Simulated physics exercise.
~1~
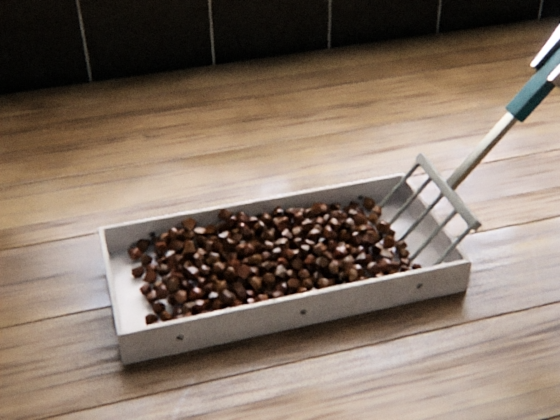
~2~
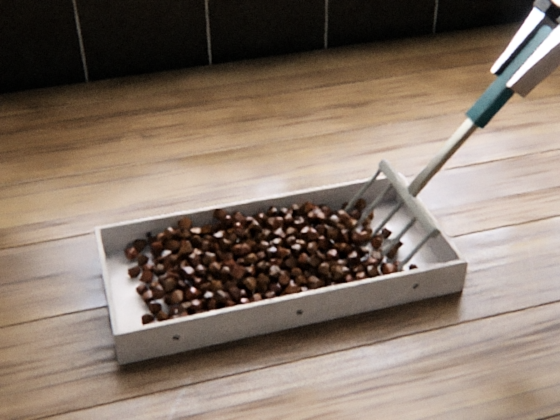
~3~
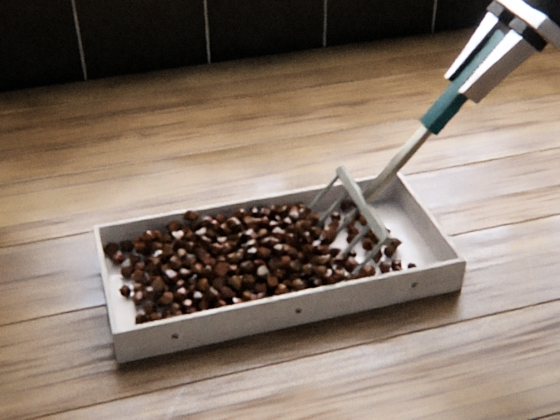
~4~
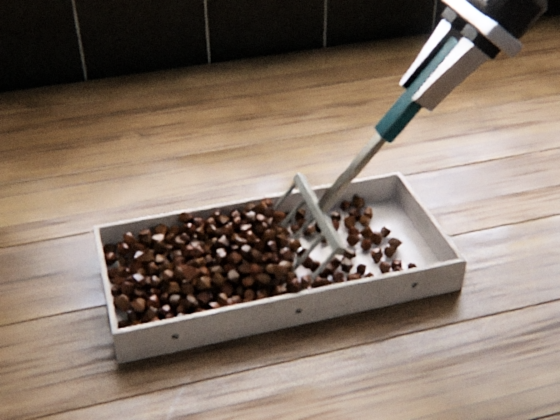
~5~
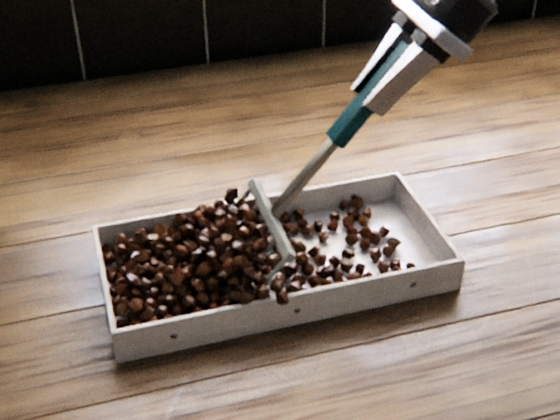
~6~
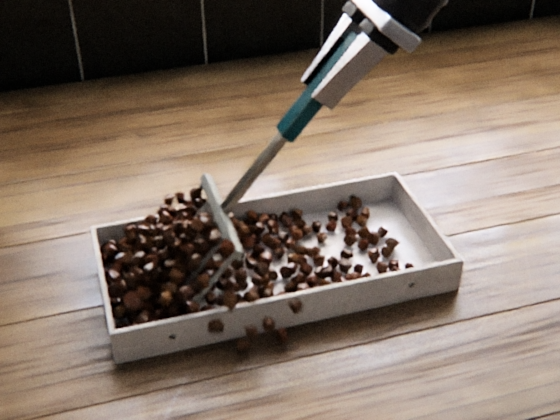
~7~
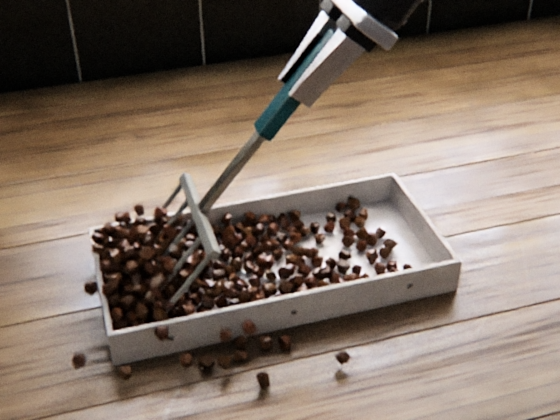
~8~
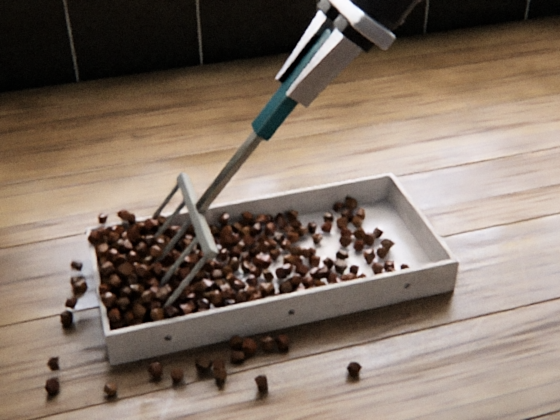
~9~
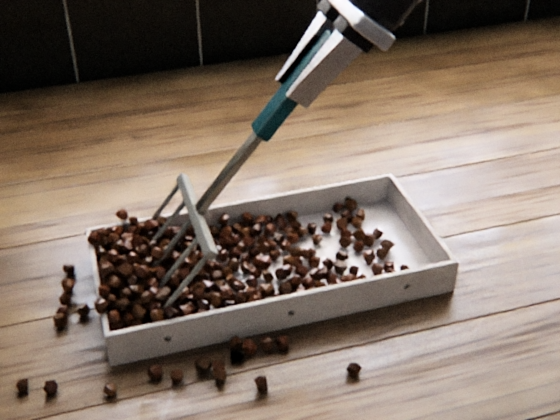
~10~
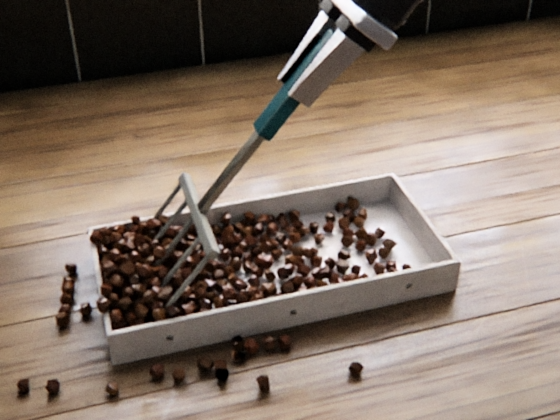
A robot arm with white fingers grips a teal-handled metal rake at the right of a pale, shallow tray, seen from above at an angle on a wooden surface before dark tiles. Small brown pellets lie heaped in the tray. The rake lowers into the right end and drags left, pushing the pellets into a taller pile while some slip behind it. Near the left end, pellets spill over the front and left edges and scatter across the wood. The rake stops among the piled pellets, with most still in the tray and a few lying outside.
